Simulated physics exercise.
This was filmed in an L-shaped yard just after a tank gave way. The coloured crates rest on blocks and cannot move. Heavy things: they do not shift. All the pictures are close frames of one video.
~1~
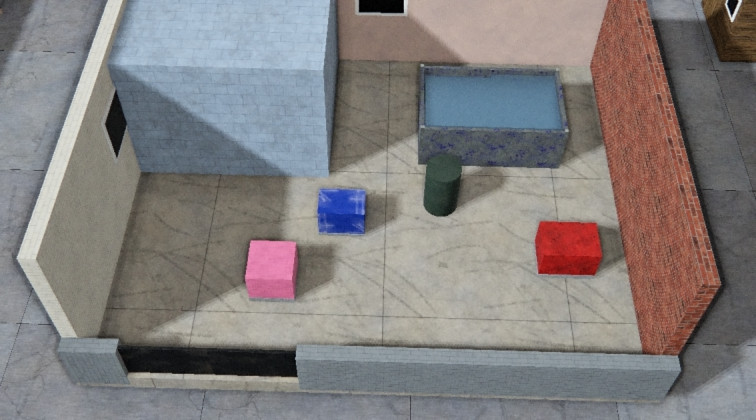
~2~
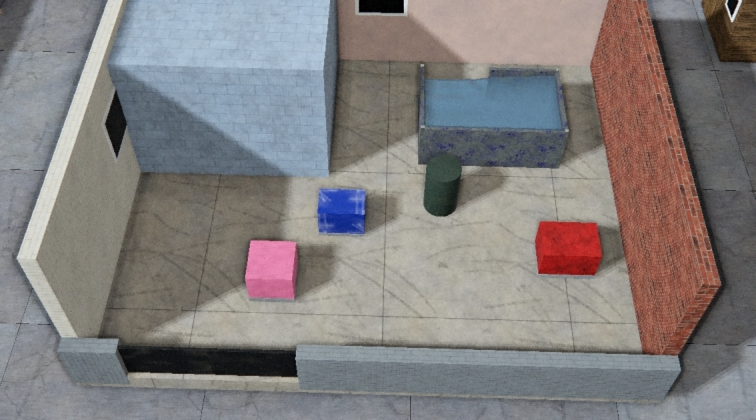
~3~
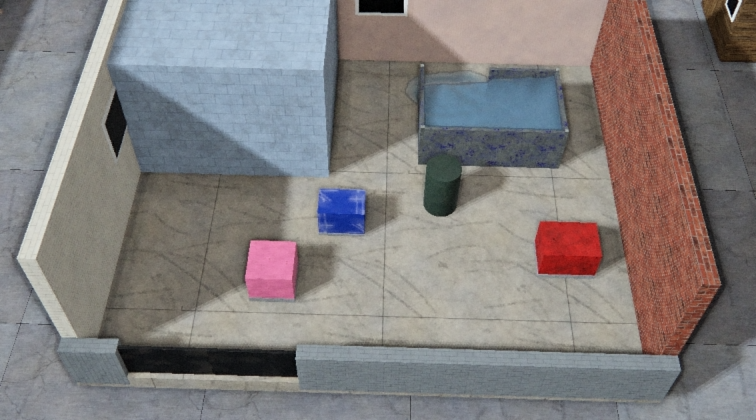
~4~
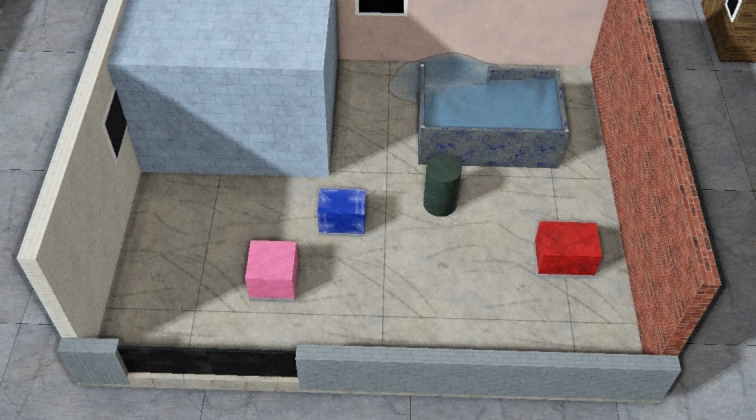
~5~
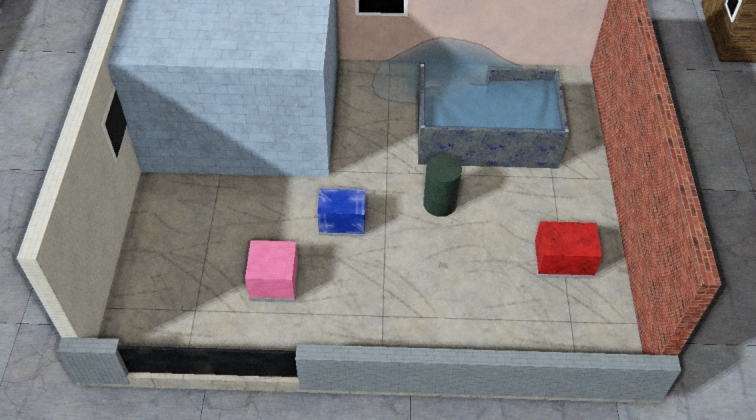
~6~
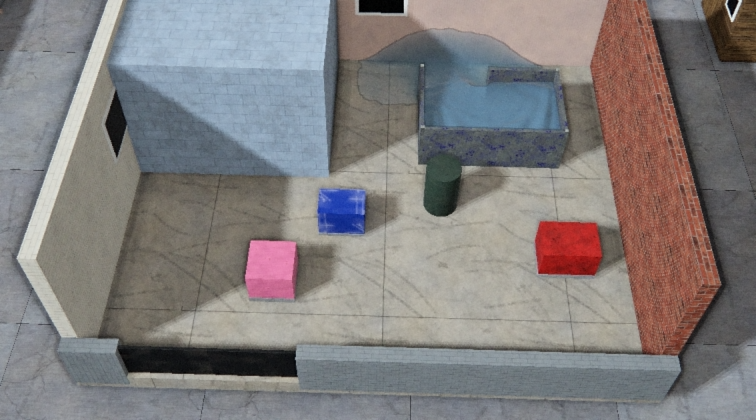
Water tank in a walled yard leaking from its far side, water spreading leftward behind it while coloured blocks stay still.
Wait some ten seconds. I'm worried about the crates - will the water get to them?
At the end, the red crate will be left wet; the pink crate will be left dry; the blue crate will be left wet.
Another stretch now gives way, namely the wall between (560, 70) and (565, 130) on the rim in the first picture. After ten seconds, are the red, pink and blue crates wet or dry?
As it turns out, the red crate is swamped, the pink crate is swamped, and the blue crate is swamped.
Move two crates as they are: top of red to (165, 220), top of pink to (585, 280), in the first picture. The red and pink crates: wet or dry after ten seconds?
Red crate: Is missed. Pink crate: Is overtopped.
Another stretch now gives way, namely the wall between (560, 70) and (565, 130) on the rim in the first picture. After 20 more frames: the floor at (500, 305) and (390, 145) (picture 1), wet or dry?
Well, the first one's sitting in a puddle and the next one's spared.
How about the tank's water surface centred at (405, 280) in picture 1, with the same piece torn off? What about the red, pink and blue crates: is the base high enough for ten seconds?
Result: Red crate - reached, pink crate - reached, blue crate - reached.
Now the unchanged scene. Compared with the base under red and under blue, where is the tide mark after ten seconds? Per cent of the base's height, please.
About 230 percent and about 490 percent.
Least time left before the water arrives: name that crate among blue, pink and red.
That one is the one in blue.
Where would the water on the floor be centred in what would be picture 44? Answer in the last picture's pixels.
Close to (468, 182), I reckon.
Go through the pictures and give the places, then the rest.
The water tank at (492, 101) is whole and still, in the first frame.
Water pours out on the water tank's far side and has run to (417, 101), in the second frame.
The front is at a hidden place, out from the gap on the water tank's far side, in the third frame.
The front is at (491, 65), out from the gap on the water tank's far side, in the fourth frame.
Water pours out on the water tank's far side and has run to (385, 62), in the fifth frame.
The front is at (364, 61), out from the gap on the water tank's far side, in the sixth frame.
A moment on, water covers 15 % of the floor; the red crate not reached, the pink crate not reached, the blue crate not reached.
Next, water covers 25 % of the floor; the red crate not reached, the pink crate not reached, the blue crate water round its plinth.
Then, water covers 50 % of the floor; the red crate water round its plinth, the pink crate not reached, the blue crate water round its plinth.
Later, water covers 80 % of the floor; the red crate water round its plinth, the pink crate water round its plinth, the blue crate water round its plinth.
In the end, water covers 95 % of the floor; the red crate was topped, the pink crate stayed above the water, the blue crate was topped.
